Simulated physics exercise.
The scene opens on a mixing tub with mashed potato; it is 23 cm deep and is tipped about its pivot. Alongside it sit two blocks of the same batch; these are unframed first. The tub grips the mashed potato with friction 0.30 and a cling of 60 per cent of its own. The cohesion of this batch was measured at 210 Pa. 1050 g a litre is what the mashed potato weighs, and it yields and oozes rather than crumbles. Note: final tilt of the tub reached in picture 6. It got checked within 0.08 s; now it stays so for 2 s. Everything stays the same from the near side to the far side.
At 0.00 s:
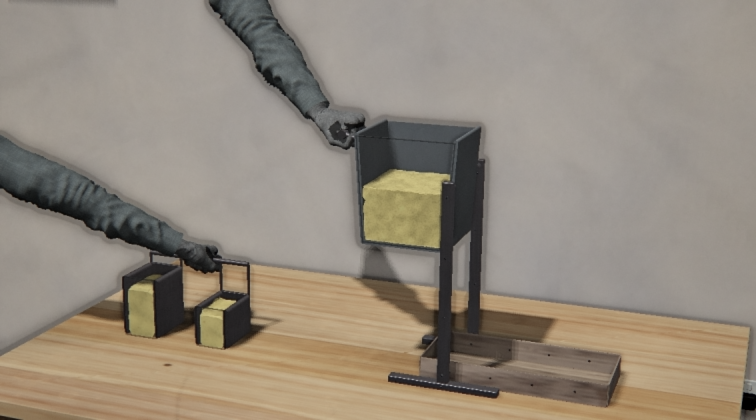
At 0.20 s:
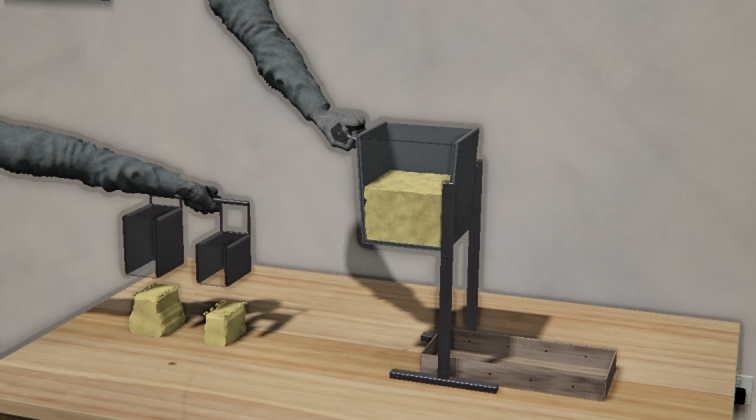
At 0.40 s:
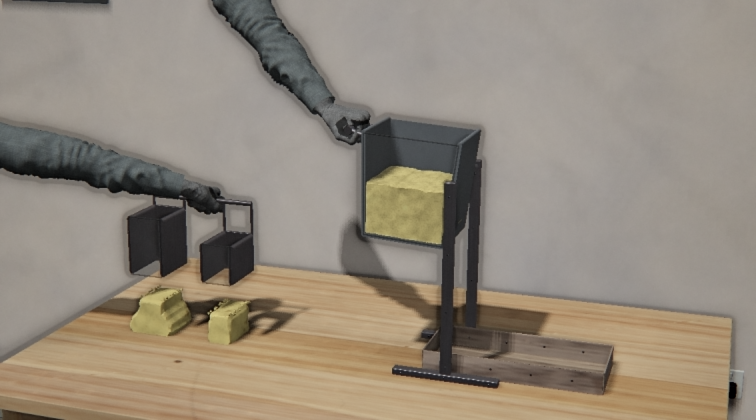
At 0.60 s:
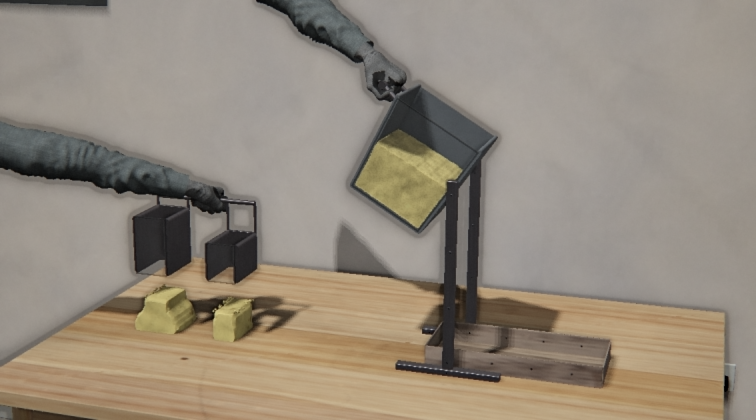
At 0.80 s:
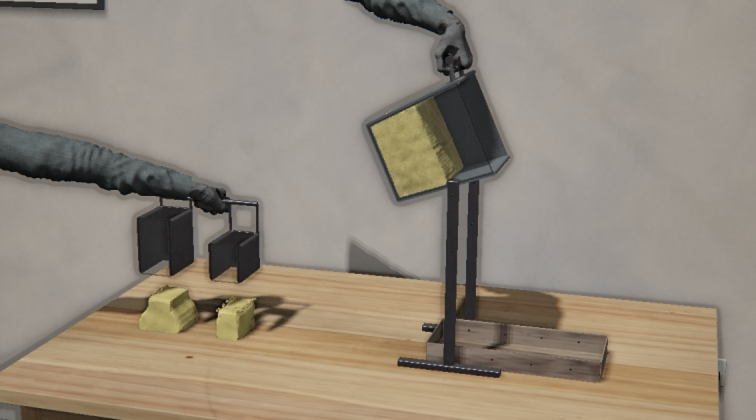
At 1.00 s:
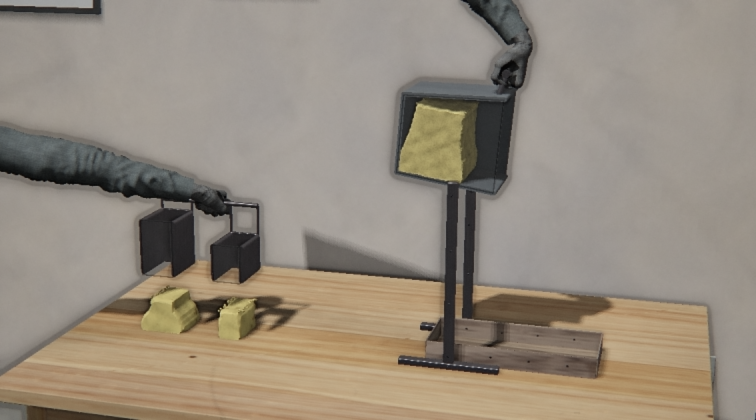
A gray-sleeved arm lifted two open holders off small yellow blocks, which sagged a little, then another arm turned a dark tub of yellow mash onto its side while the mash slumped inside.
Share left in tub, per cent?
Near 55 %.
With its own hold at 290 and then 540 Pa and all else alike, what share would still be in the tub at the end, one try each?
In that order: 70 %, 100 %.
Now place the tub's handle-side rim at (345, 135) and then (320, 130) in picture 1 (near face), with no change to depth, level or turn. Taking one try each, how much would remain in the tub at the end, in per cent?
Respectively 45 % and 35 %.
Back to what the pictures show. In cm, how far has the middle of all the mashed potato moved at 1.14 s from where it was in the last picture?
6 cm.
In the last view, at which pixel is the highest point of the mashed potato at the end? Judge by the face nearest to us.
Highest point: Approx. (422, 152).
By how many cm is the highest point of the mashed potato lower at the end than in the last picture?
Roughly 11 cm.
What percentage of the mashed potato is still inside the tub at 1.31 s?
Some 70 per cent.
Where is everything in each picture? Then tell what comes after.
In the first picture, handle-side rim at (359, 135), tilt 0 degrees; highest point of the mashed potato at (372, 187); test blocks 12 cm, 7.7 cm high (left to right).
In the second picture, handle-side rim at (360, 137), tilt 0 degrees; highest point of the mashed potato at (373, 187); test blocks 9.8 cm, 7.5 cm high (left to right).
In the third picture, handle-side rim at (366, 132), tilt 4 degrees; highest point of the mashed potato at (371, 183); test blocks 8.8 cm, 7.4 cm high (left to right).
In the fourth picture, handle-side rim at (399, 98), tilt 31 degrees; highest point of the mashed potato at (380, 144); test blocks 8.7 cm, 7.4 cm high (left to right).
In the fifth picture, handle-side rim at (459, 84), tilt 66 degrees; highest point of the mashed potato at (412, 108); test blocks 8.7 cm, 7.4 cm high (left to right).
In the sixth picture, handle-side rim at (505, 102), tilt 94 degrees; highest point of the mashed potato at (421, 106); test blocks 8.7 cm, 7.4 cm high (left to right).
By 1.14 s, the tub is at 94 degrees and holds 100 %.
By 1.31 s, the tub is at 94 degrees and holds 69 %.
By 1.48 s, the tub is at 94 degrees and holds 58 %.
By 1.65 s, the tub is at 94 degrees and holds 56 %.
By 3.00 s, at the end, the tub is at 94 degrees and holds 55 %.
